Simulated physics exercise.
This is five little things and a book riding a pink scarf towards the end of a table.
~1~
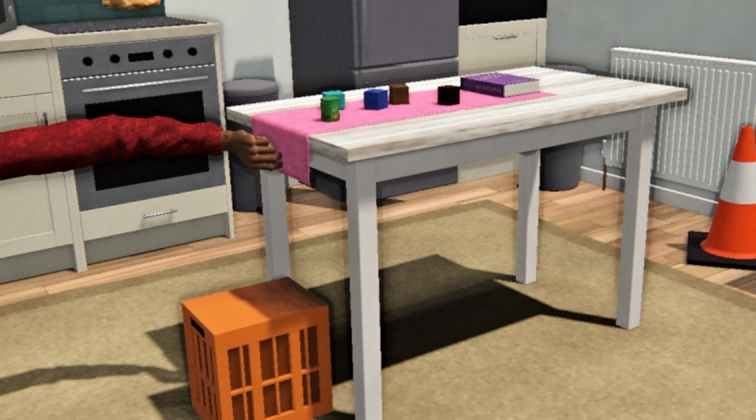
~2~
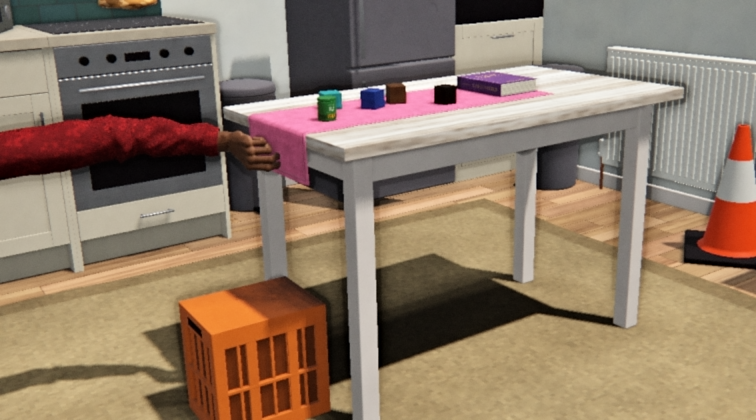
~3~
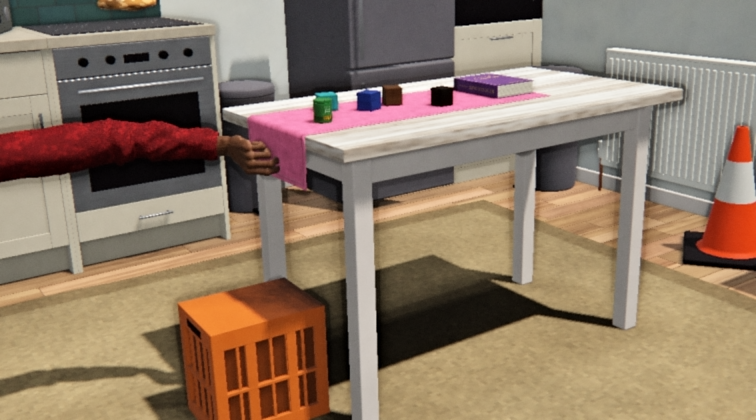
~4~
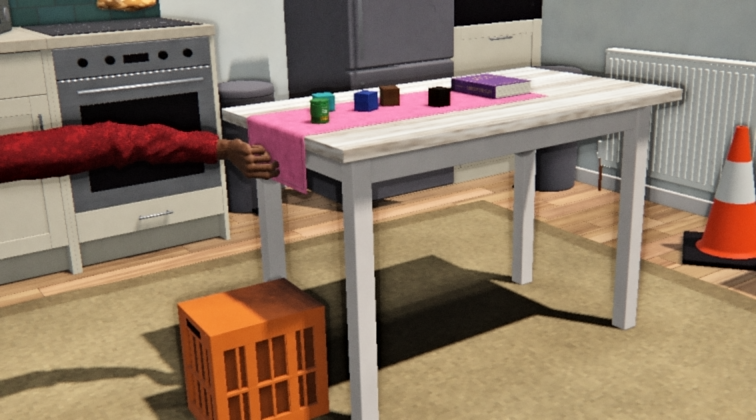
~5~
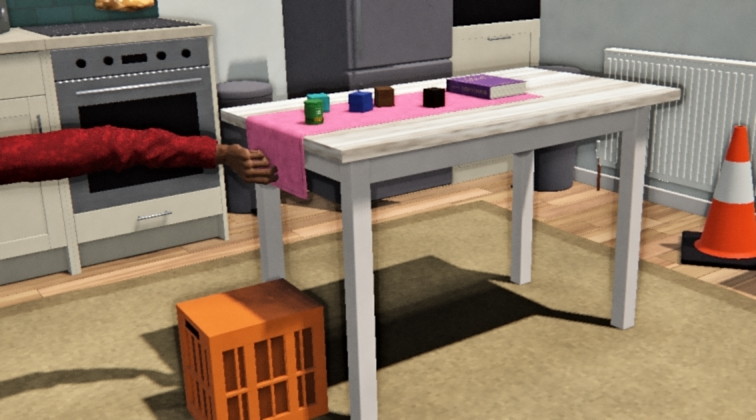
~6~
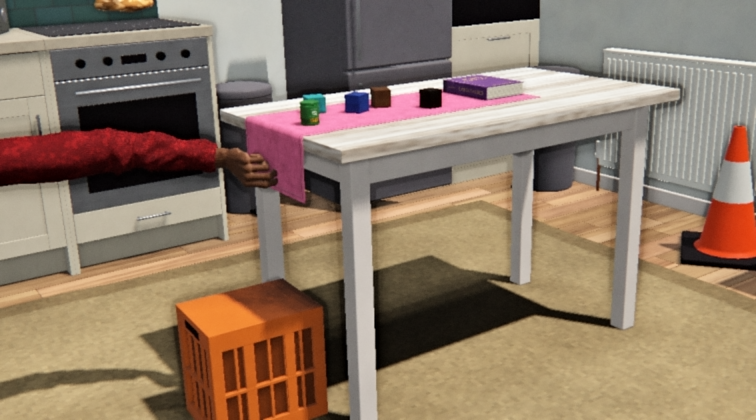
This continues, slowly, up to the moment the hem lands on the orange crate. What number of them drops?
The answer is three.
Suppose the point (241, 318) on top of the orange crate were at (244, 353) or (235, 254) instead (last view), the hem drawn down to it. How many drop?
In that case 4 and 1.
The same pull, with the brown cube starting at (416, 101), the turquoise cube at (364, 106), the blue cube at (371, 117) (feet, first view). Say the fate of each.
The brown cube stays on; the turquoise cube drops off; the blue cube comes down.
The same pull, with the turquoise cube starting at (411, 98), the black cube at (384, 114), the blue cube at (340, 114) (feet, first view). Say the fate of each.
The turquoise cube holds on; the black cube is carried off; the blue cube goes over.
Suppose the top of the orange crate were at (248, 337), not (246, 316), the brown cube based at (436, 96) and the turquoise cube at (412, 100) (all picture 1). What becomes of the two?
The brown cube survives, the turquoise cube stays on.
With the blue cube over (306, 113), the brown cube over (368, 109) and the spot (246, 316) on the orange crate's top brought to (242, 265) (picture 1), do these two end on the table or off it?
The blue cube comes down, the brown cube holds on.
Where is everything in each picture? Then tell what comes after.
The first picture shows hem (310, 186); green pot (329, 98); turquoise cube (334, 93); blue cube (376, 90); brown cube (399, 85); black cube (449, 86); top of the crate (246, 316).
The second picture shows hem (309, 186); green pot (326, 97).
The third picture shows hem (306, 191); turquoise cube (327, 94).
The fourth picture shows hem (307, 194); blue cube (366, 92); top of the crate (242, 317).
The fifth picture shows hem (307, 199); brown cube (384, 88).
The sixth picture shows hem (305, 203); green pot (309, 101); turquoise cube (314, 96); blue cube (357, 93); brown cube (381, 88); black cube (431, 89).
Soon after, hem near (277, 218); all still up.
Then, hem near (278, 262); green pot and turquoise cube gone.
Further on, hem on the crate; green pot, turquoise cube and blue cube gone.
At rest, hem on the crate; green pot, turquoise cube and blue cube gone. Over the edge go three.
